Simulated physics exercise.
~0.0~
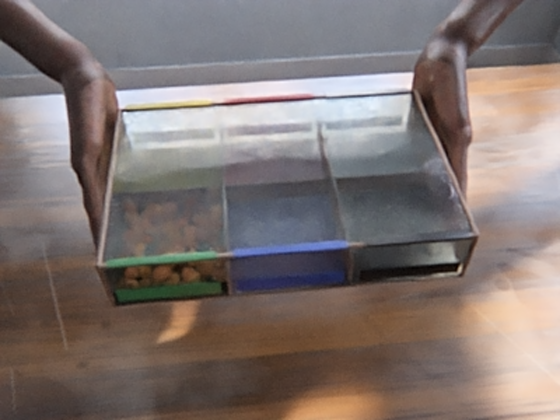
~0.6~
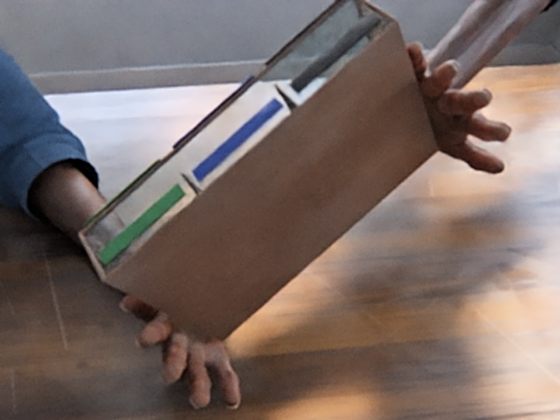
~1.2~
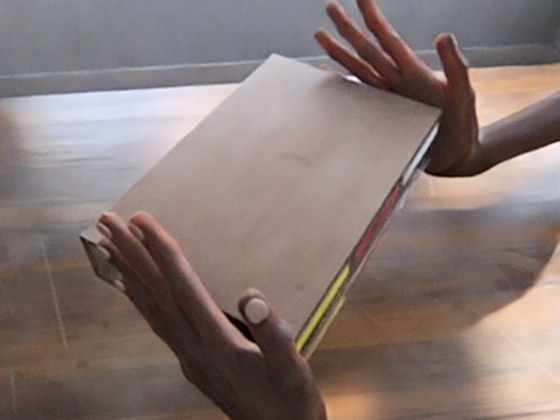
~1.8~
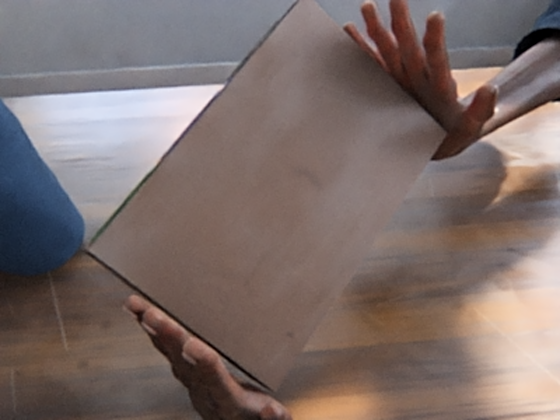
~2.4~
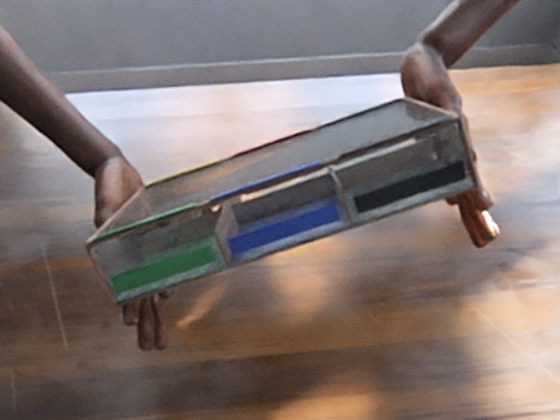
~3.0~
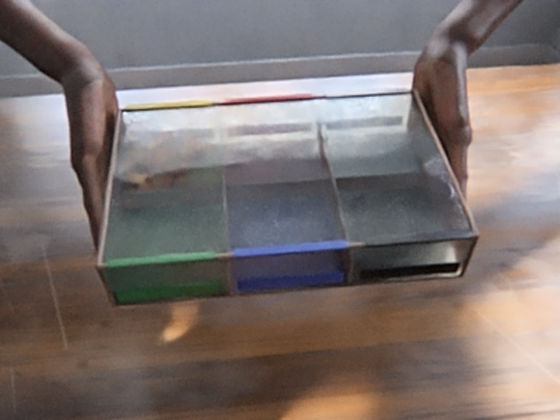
A shallow, clear-lidded box with three columns is held in two hands above a shiny wooden floor, seen from above against a grey wall. Green, blue and black strips mark its near edge, yellow and red the far one, and small brown pieces of kibble lie in the green section at the near left. The hands tip and twist the box until only its plain tan underside shows, with the yellow and red edge turned to the lower right. They then swing it back and bring it level. At the end the green section is empty, and the pieces rest in the yellow section behind it.
